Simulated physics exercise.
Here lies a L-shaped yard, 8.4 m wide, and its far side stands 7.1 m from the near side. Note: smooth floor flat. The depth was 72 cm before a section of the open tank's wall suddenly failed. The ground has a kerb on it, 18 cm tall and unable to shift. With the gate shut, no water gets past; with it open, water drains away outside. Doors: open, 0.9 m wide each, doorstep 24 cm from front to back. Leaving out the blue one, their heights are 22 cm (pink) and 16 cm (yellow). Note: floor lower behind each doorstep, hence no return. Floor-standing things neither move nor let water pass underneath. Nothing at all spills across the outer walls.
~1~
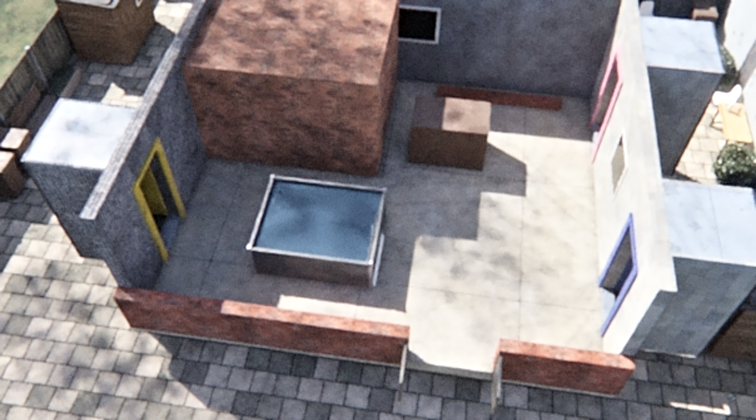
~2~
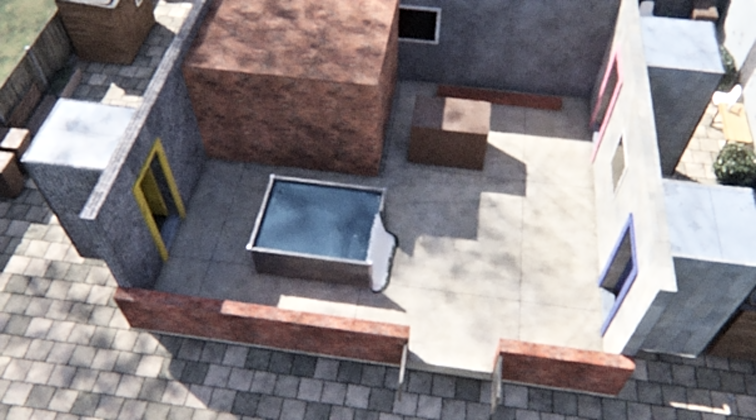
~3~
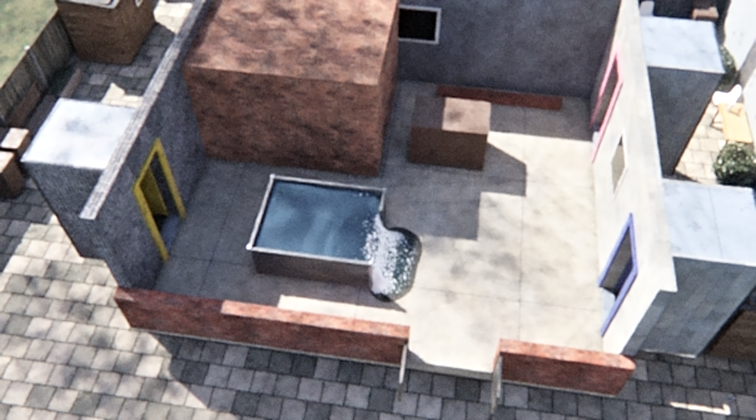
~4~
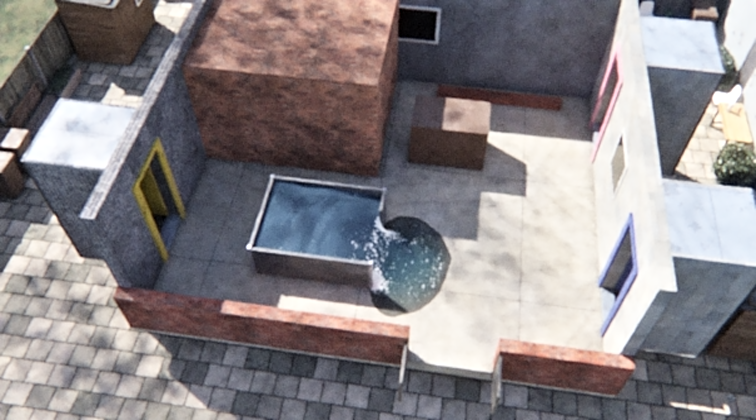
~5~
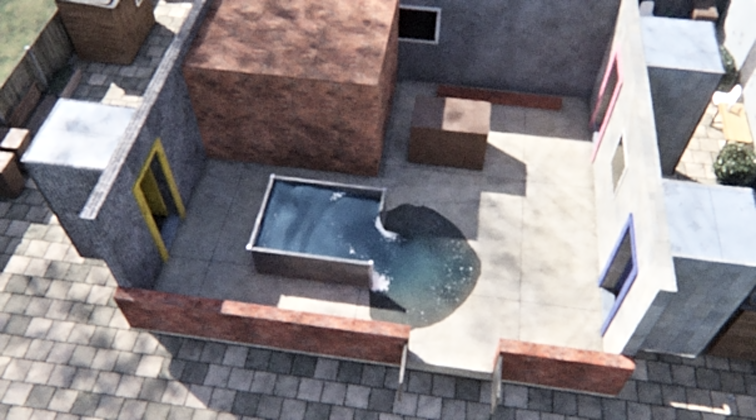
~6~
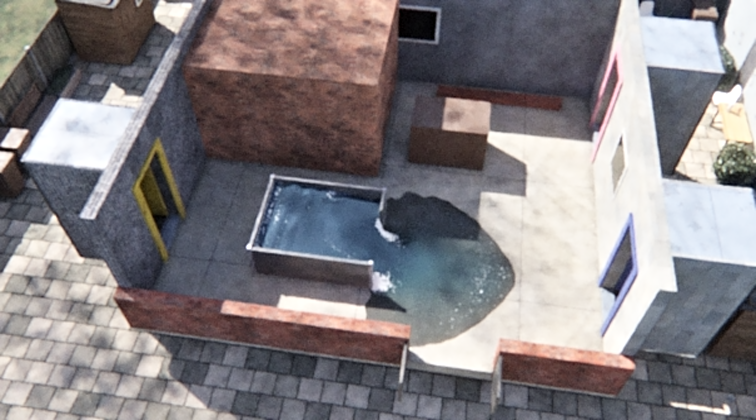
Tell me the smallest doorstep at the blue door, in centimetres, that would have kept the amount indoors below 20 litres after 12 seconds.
The smallest that would have done is close to 22 cm.
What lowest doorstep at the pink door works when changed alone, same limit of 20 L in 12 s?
The pink door needs around 7.0 cm.
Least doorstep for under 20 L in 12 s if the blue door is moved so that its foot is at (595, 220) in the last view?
Around 13.5 cm would do it.
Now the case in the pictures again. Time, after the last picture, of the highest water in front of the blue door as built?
Near 1.8 s.
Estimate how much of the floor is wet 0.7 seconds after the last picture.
Wet: Close to 35 %.
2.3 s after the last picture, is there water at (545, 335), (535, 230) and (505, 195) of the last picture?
Point by point: Soaked, then soaked, then soaked.
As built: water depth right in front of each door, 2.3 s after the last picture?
Reading in centimetres: Blue = 23, pink = 6, yellow = 0.
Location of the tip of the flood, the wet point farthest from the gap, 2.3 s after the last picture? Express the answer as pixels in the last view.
Close to pixel (587, 121).
Then, 0.7 s after the last picture water covers 35 % of the floor, deepest (40 cm) near (379, 267); 8 cm at the blue door, 8 litres in over its 5 cm doorstep.
Then, 2.3 s after the last picture water covers 45 % of the floor, deepest (30 cm) near (599, 374); 23 cm at the blue door, 175 litres in over its 5 cm doorstep.
Then, 11.3 s after the last picture water covers 70 % of the floor, deepest (12 cm) near (487, 90); 5 cm at the blue door, 367 litres in over its 5 cm doorstep.
At the blue door as built, the water peaked near 26 cm, 1.9 s after the last picture.
Run again over the same 12 s with other heights there, 48 litres in over 19 cm, 5 litres over 26 cm. The limit of 20 litres is kept from about 22 cm up.
